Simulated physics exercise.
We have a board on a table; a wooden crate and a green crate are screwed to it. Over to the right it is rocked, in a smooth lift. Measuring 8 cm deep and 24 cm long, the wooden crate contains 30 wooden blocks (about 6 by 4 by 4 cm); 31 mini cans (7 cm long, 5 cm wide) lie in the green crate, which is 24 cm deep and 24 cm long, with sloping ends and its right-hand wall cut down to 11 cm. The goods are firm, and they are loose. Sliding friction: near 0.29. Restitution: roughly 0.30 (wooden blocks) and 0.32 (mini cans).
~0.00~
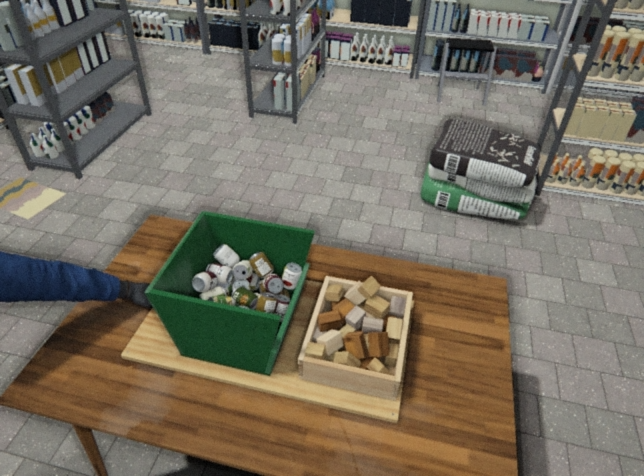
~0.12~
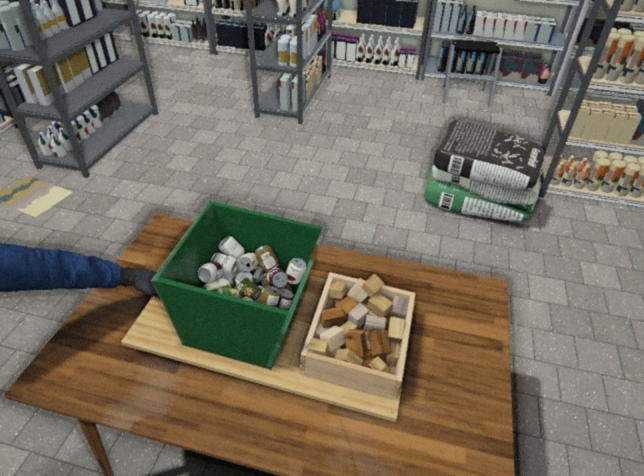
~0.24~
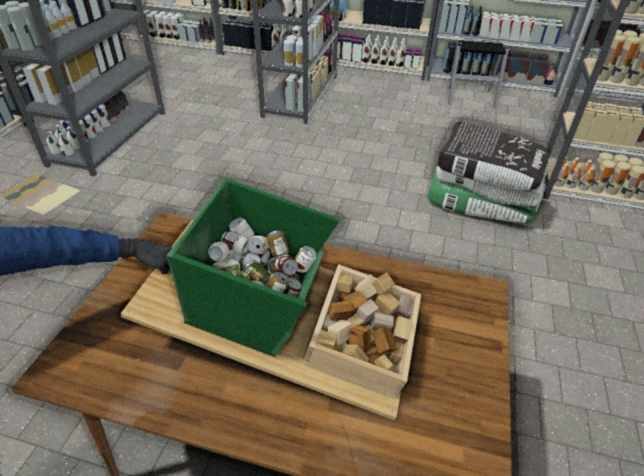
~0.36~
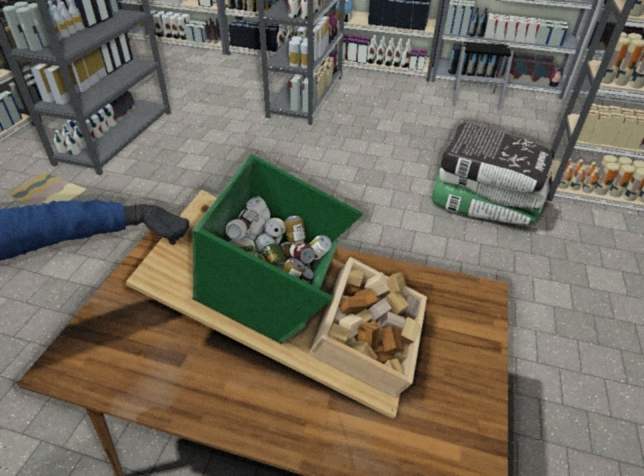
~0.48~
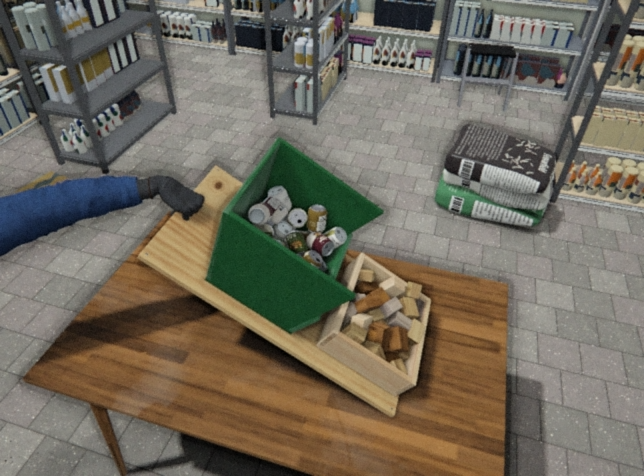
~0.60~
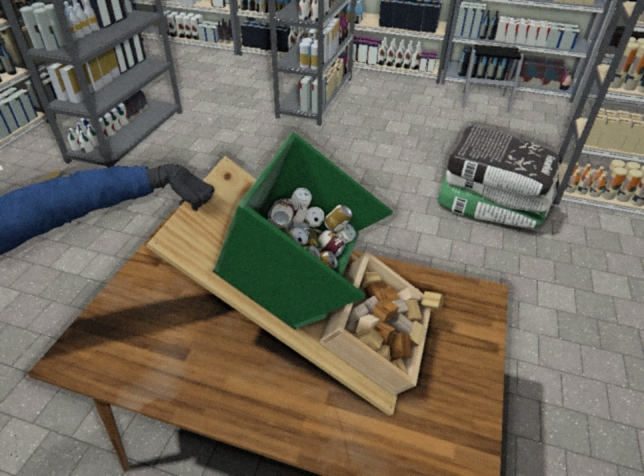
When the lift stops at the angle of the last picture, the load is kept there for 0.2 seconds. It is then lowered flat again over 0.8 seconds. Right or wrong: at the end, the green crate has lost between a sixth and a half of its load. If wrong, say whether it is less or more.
Wrong, less than a sixth.
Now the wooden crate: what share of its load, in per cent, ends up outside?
Wooden crate - about 0 per cent.
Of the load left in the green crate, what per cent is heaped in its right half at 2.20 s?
I'd put it at around 60 percent.
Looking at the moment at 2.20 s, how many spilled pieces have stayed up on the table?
The number is some 1.
After 0.86 s, tilt 33°; the wooden crate is down by 1 of 30 and the green crate has all 31.
After 1.18 s, tilt 18°; the wooden crate is down by 1 of 30 and the green crate is down by 1 of 31.
After 1.62 s, tilt 0°; the wooden crate is down by 1 of 30 and the green crate is down by 1 of 31.
When it is over (at 2.20 s), the wooden crate is down by 1 of 30 and the green crate is down by 1 of 31. Asked share, 1 of 31, 3 per cent.
